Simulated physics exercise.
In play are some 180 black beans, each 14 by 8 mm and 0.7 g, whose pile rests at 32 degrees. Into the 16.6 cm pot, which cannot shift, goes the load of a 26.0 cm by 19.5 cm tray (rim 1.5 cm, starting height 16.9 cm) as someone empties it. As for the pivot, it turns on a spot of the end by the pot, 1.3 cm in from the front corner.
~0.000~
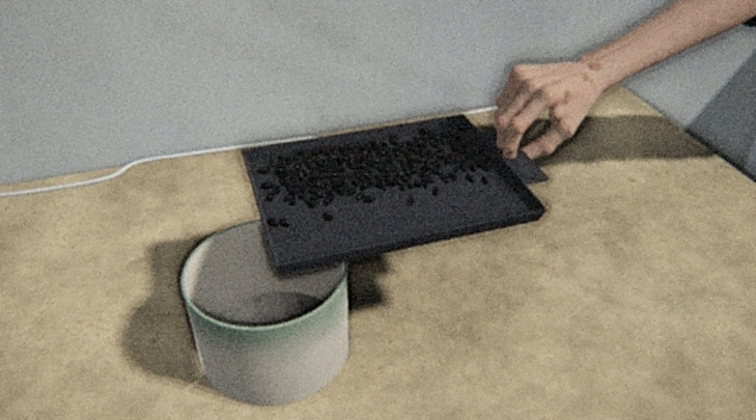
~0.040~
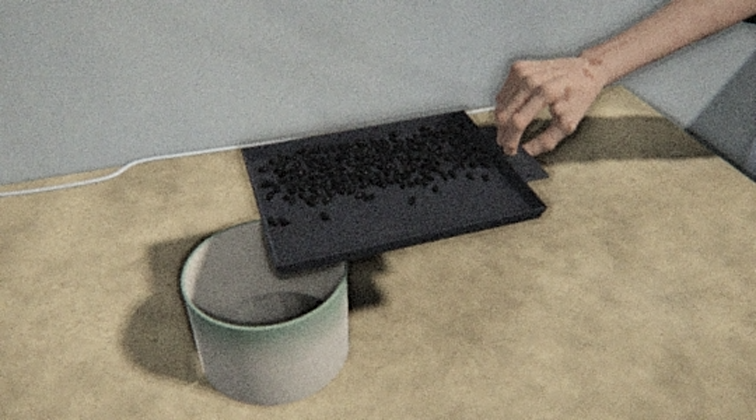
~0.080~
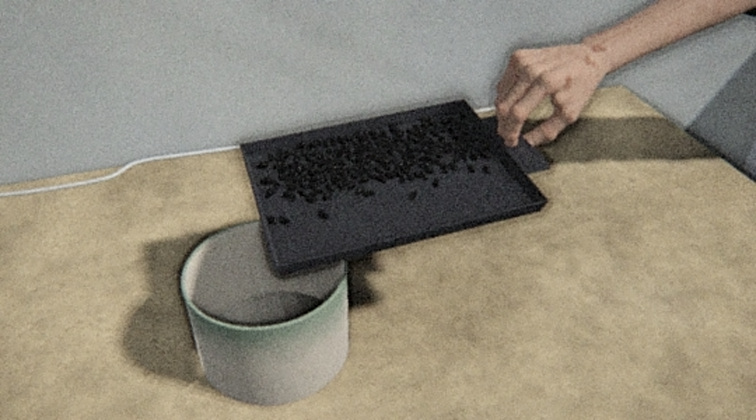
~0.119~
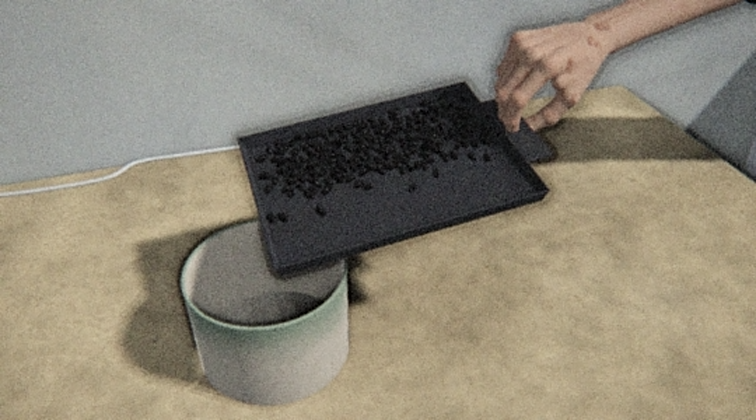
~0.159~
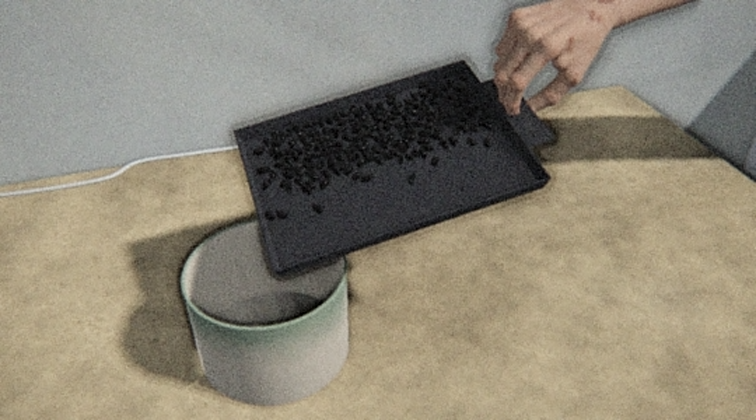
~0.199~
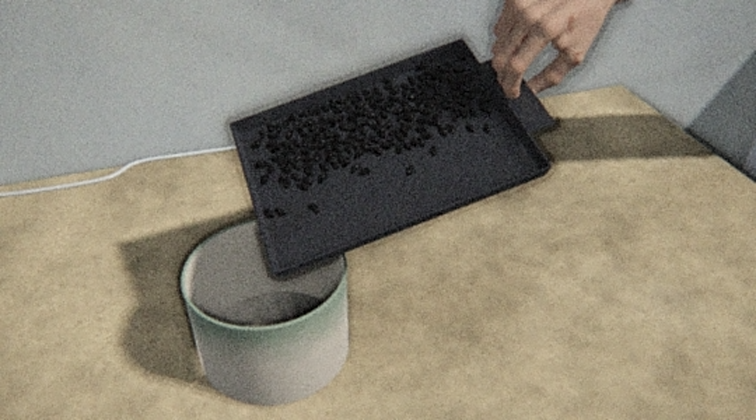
The video shows a hand at the right holding a dark tray of small black beans above a pale pot with a green-tinged rim, then raising the tray's right side so it slopes down toward the pot.
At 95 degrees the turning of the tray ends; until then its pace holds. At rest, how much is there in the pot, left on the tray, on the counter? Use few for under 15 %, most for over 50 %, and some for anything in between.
Pot: Few, tray: Few, counter: Most.
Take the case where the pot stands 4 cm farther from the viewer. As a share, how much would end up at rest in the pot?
It would be near 0 per cent.
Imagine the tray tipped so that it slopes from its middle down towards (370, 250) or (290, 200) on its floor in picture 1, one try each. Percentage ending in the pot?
Near 0 and 50 per cent, in that order.
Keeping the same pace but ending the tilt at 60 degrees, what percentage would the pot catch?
5 per cent.
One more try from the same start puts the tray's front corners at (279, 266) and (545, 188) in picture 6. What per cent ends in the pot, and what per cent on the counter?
Final per cent - pot 5, counter 95.
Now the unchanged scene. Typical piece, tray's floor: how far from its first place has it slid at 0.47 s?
Around 6 centimetres.
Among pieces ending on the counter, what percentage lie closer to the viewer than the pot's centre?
Near 100 in a hundred.
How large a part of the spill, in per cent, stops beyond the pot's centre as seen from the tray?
90 per cent.
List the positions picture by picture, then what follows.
In the first frame, tray tilt 0 degrees, front corners at (280, 262) and (541, 208); middle of the pieces at (371, 164); pot at (265, 268).
In the second frame, tray tilt 1 degrees, front corners at (279, 262) and (541, 205); middle of the pieces at (371, 162).
In the third frame, tray tilt 4 degrees, front corners at (279, 263) and (542, 199), lowest corner left front; middle of the pieces at (370, 156).
In the fourth frame, tray tilt 8 degrees, front corners at (278, 264) and (543, 188), lowest corner left front; middle of the pieces at (369, 146).
In the fifth frame, tray tilt 14 degrees, front corners at (278, 266) and (544, 176), lowest corner left front; middle of the pieces at (367, 134).
In the sixth frame, tray tilt 19 degrees, front corners at (277, 268) and (545, 165), lowest corner left front; middle of the pieces at (364, 123); pot at (265, 268). Its pace works out near 135 degrees a second.
After 0.47 s, tilt 56 degrees; the tray holds 100 %, the pot 0 %.
After 0.66 s, tilt 82 degrees; the tray holds 45 %, the pot 0 %.
After 0.96 s, tilt 95 degrees; the tray holds 0 %, the pot 0 %.
At rest (2.3 s), pot 0 %, tray 0 %, counter 100 %.
